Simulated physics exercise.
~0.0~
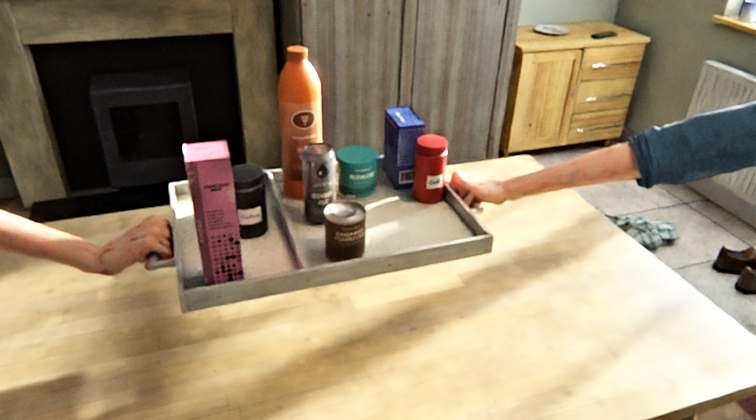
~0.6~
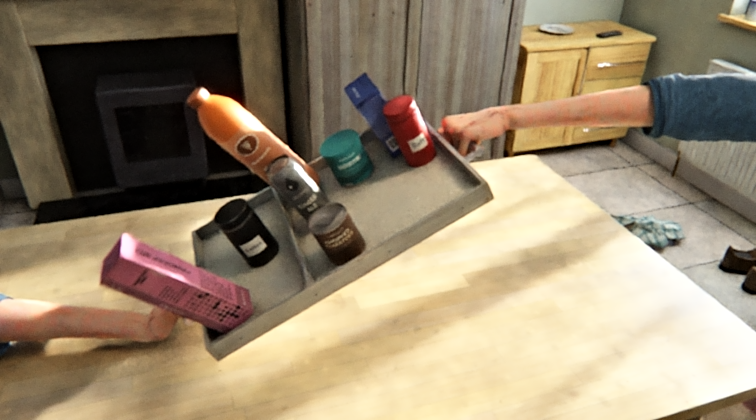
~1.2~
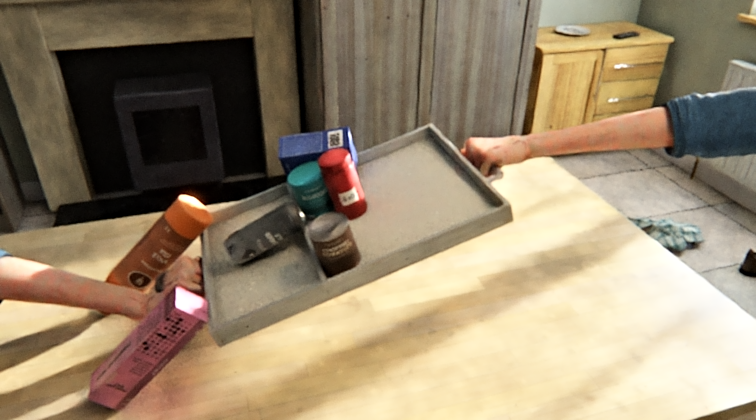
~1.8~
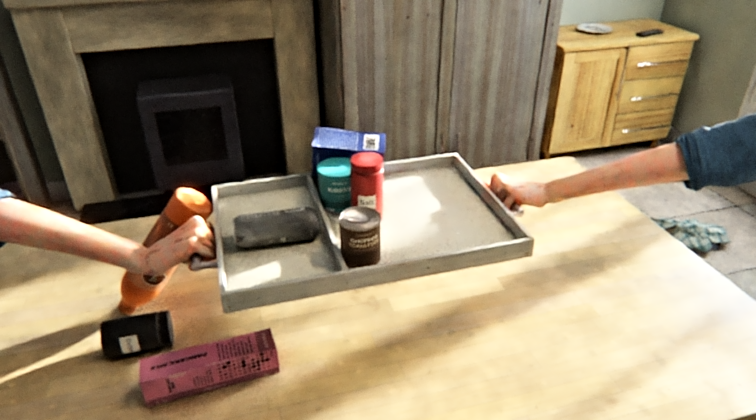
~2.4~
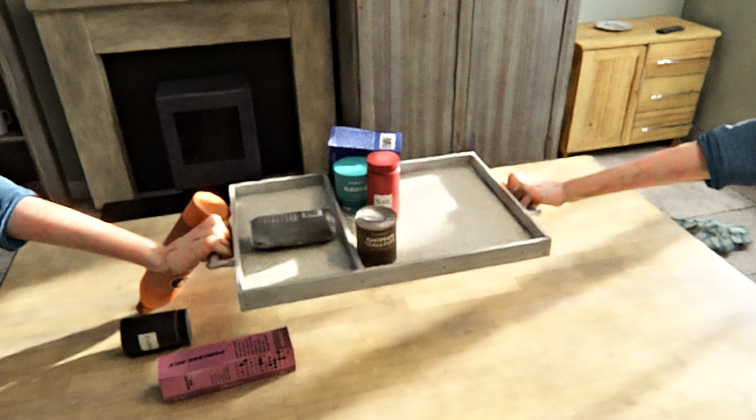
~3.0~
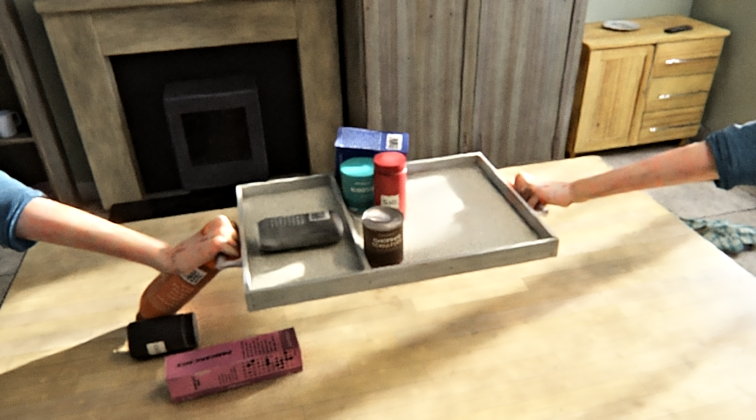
We see two hands tip a tray of containers down to the left, sending an orange bottle, black jar and pink carton onto the table, then level it with the grey can and blue packet lying over and the turquoise, red and brown containers upright.
